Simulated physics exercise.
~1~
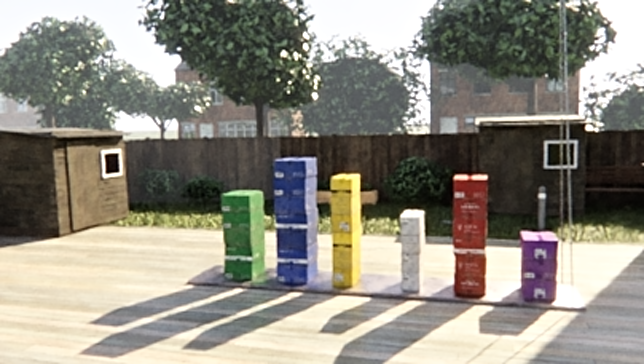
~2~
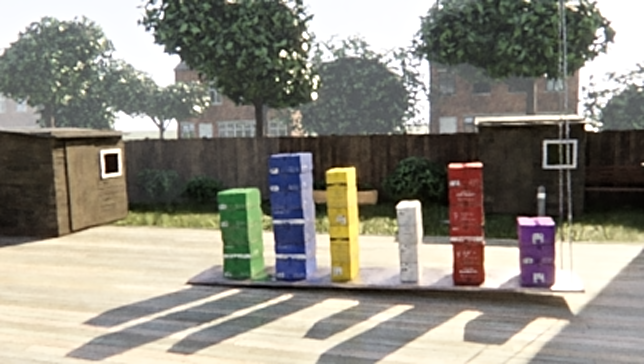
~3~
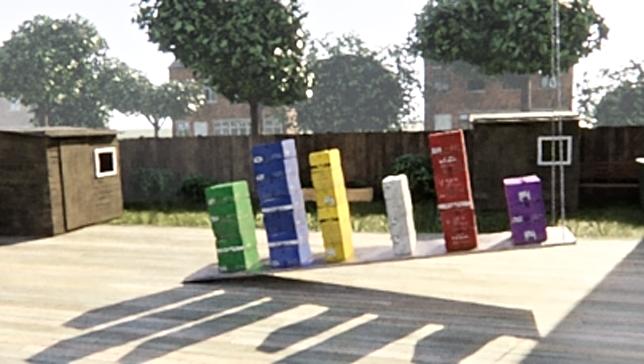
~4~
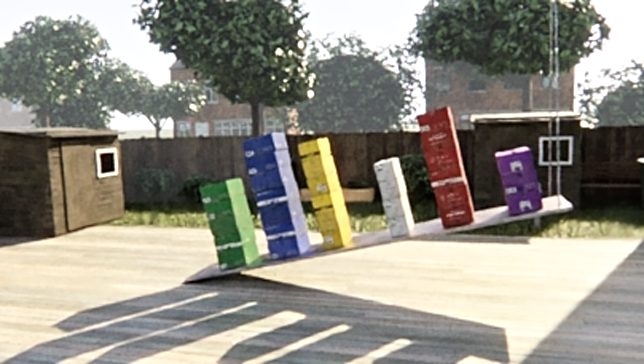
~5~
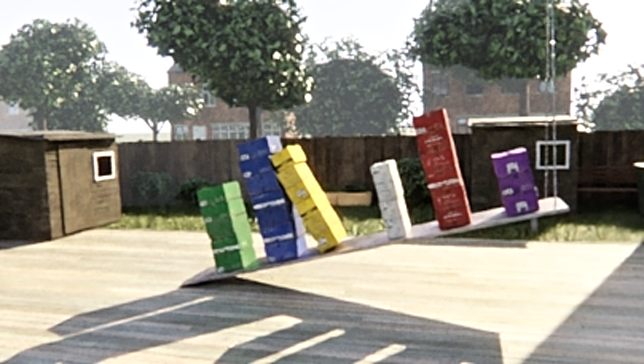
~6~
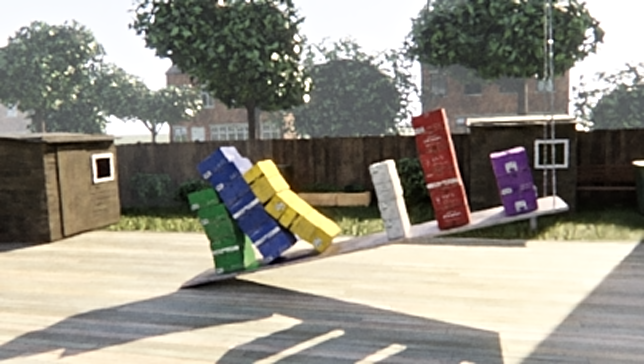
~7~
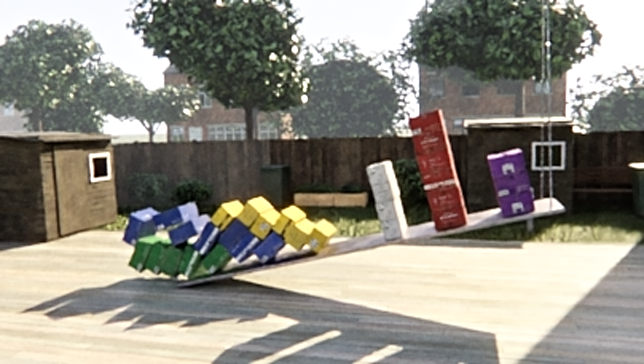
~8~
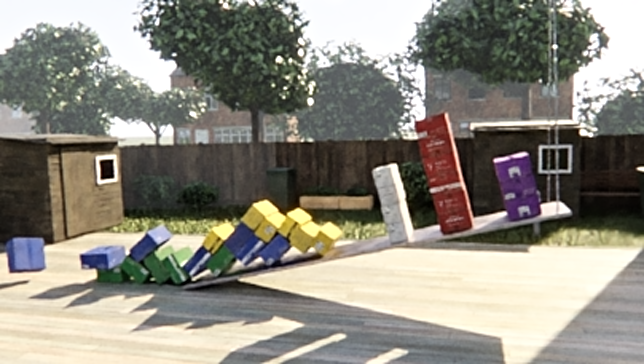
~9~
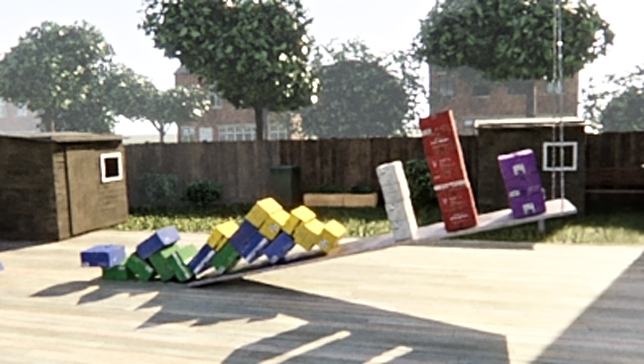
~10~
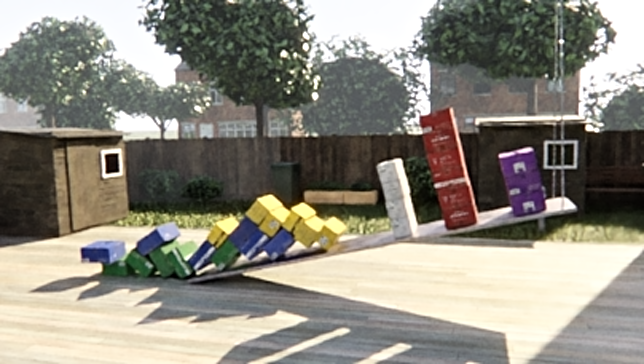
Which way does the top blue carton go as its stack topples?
The top blue carton moves to the left, falling toward the low end of the board and away past it.
